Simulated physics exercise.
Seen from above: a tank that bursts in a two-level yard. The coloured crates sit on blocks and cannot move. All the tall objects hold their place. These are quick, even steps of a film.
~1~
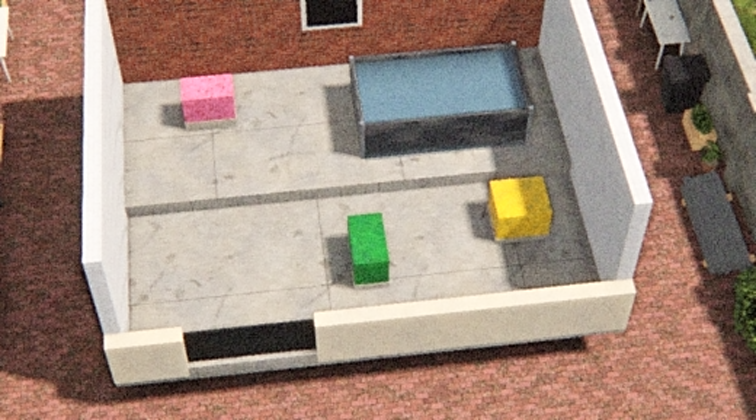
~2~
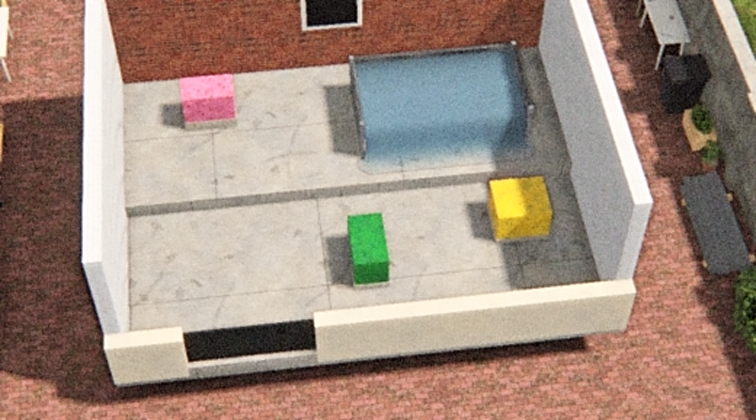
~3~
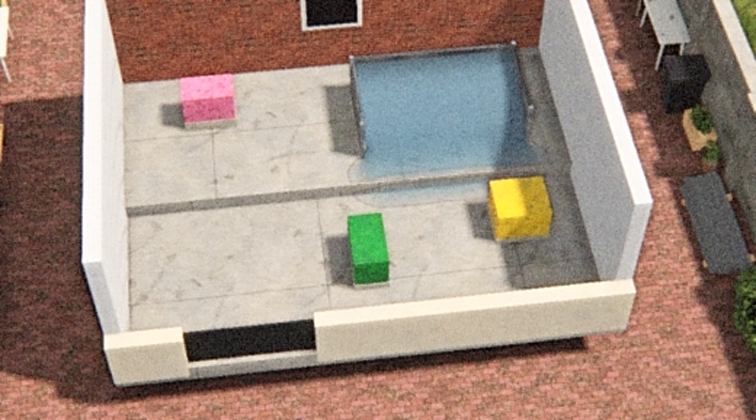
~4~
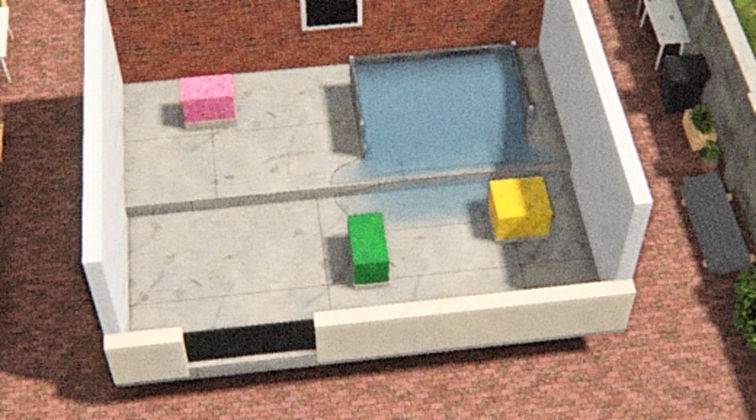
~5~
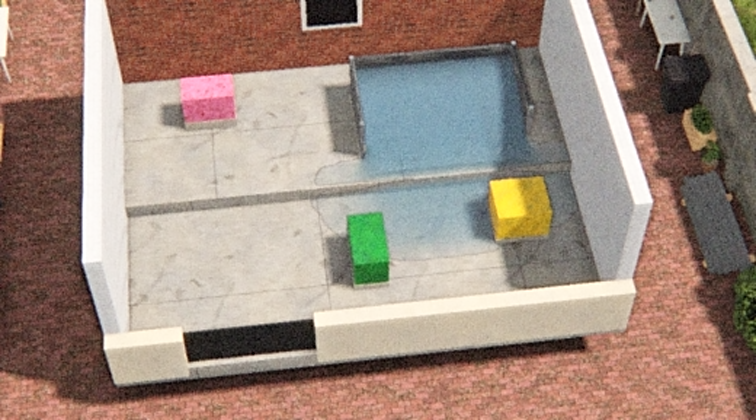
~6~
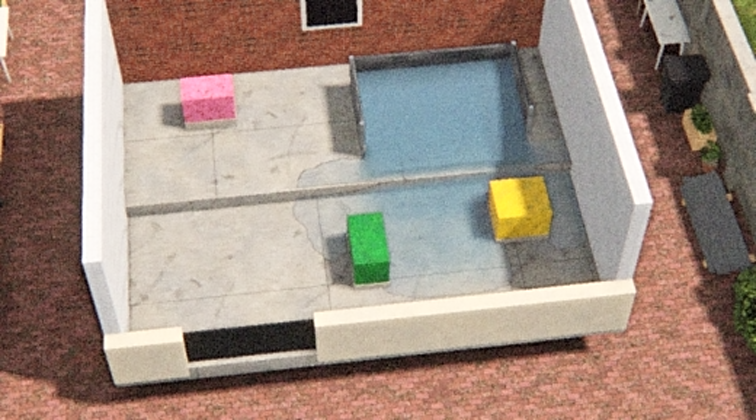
Water bursts from the front of a tank at the back right of a walled, two-level yard and spreads over the upper level. It runs over the step onto the lower level, flows between the green and yellow blocks, then spreads around them, while the pink block stays dry at left.
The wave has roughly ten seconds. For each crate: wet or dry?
The yellow crate is wetted; the green crate is wetted; the pink crate escapes dry.
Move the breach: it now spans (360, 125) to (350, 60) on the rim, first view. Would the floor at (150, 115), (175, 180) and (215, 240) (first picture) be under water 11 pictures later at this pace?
As listed: Flooded, flooded, flooded.
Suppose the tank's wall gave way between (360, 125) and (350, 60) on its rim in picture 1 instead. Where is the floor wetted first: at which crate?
First comes the crate marked pink.
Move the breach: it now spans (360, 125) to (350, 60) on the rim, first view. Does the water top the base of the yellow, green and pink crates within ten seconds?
In short: Yellow crate takes water, green crate gets wet, pink crate is topped.
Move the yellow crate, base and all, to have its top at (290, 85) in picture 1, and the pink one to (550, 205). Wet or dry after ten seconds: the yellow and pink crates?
Then: The yellow crate escapes it; the pink crate is soaked.
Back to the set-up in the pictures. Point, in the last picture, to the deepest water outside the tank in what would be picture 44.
At about (216, 350).
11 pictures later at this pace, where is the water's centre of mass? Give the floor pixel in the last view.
Close to (445, 232).
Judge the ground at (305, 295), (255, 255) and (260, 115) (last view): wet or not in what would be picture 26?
In turn: Flooded, under water, not flooded.
A moment on, water covers 35 % of the floor; the yellow crate water round its plinth, the green crate water round its plinth, the pink crate not reached.
Next, water covers 55 % of the floor; the yellow crate water round its plinth, the green crate water round its plinth, the pink crate not reached.
Then, water covers 60 % of the floor; the yellow crate water round its plinth, the green crate water round its plinth, the pink crate not reached.
Later, water covers 60 % of the floor; the yellow crate water round its plinth, the green crate water round its plinth, the pink crate not reached.
In the end, water covers 60 % of the floor; the yellow crate was topped, the green crate was topped, the pink crate stayed above the water.
